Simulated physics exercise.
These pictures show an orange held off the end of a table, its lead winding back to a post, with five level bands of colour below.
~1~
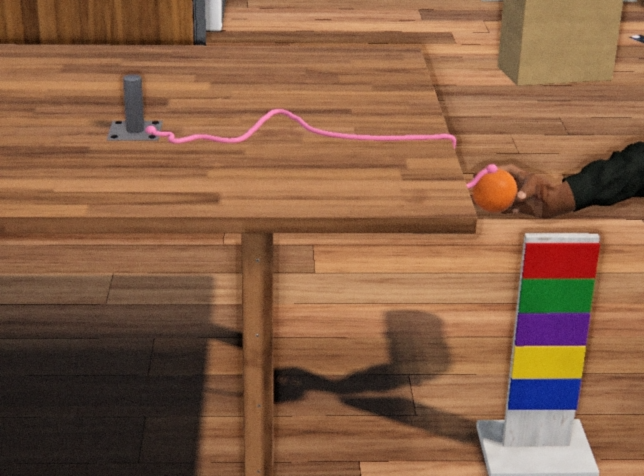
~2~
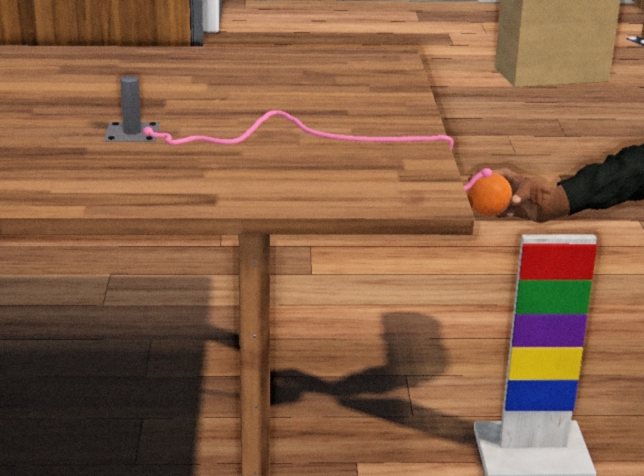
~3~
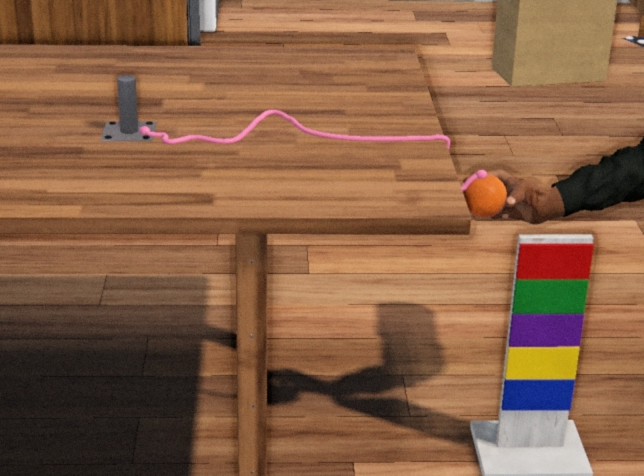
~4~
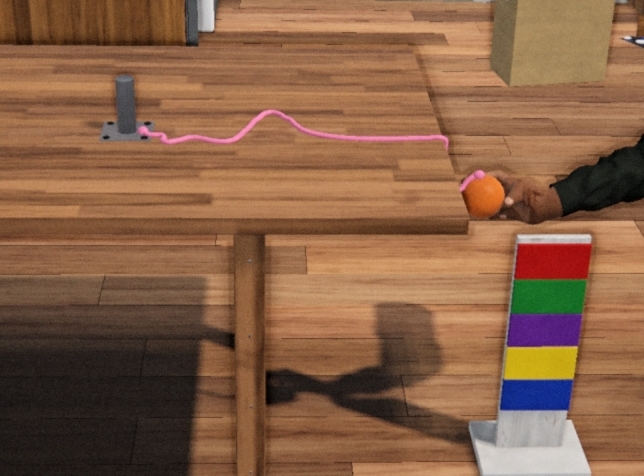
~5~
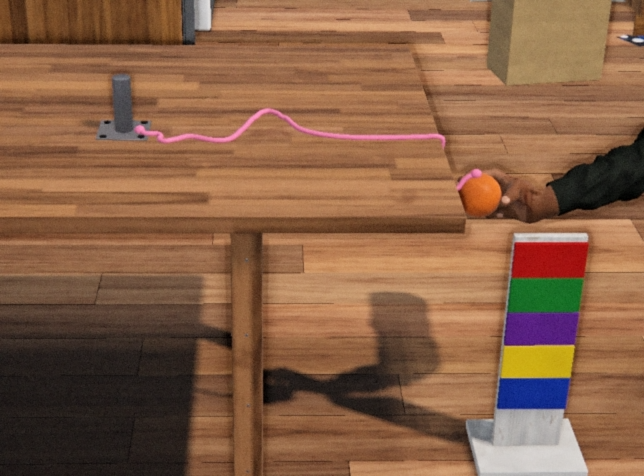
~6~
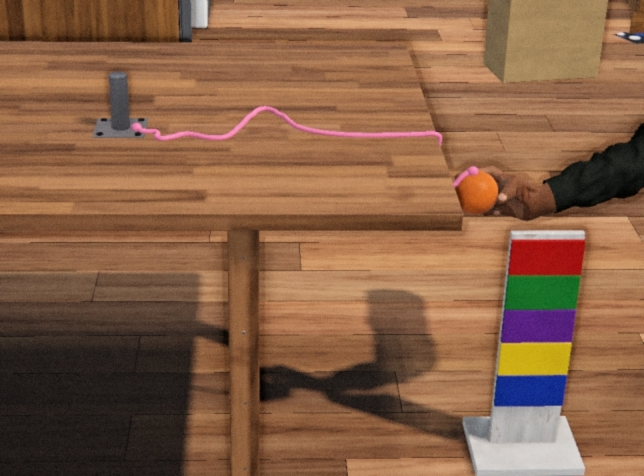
In a room with a wood-plank floor, seen from slightly above, a wooden table reaches in from the left. A dark-sleeved hand at the right holds an orange ball just off the table's end, a pink cord winds across the top from a grey post, and a stand below shows red, green, purple, yellow and blue bands. Everything shifts slightly left together as the camera drifts right, while the hand stays still.
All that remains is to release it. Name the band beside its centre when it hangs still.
At purple.
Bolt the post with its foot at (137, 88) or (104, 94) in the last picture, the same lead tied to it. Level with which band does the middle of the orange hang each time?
In that order: Purple; green.
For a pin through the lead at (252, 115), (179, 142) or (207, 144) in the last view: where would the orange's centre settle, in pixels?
In that order: (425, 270), (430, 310) and (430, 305).
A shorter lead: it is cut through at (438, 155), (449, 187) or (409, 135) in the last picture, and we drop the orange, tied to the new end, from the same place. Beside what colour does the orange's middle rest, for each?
Taking them in turn: Red; green; higher than all five.
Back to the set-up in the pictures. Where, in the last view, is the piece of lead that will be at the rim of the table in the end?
It lies at about (332, 134).
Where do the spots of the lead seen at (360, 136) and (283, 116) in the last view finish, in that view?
The first at (434, 154), the second at (365, 125).
Early on, orange near (453, 319); level with purple.
Midway, orange near (389, 316); level with purple.
Near the end, orange near (424, 321); level with purple.
Finally, orange near (426, 322); level with purple. Its centre hangs level with the purple band.
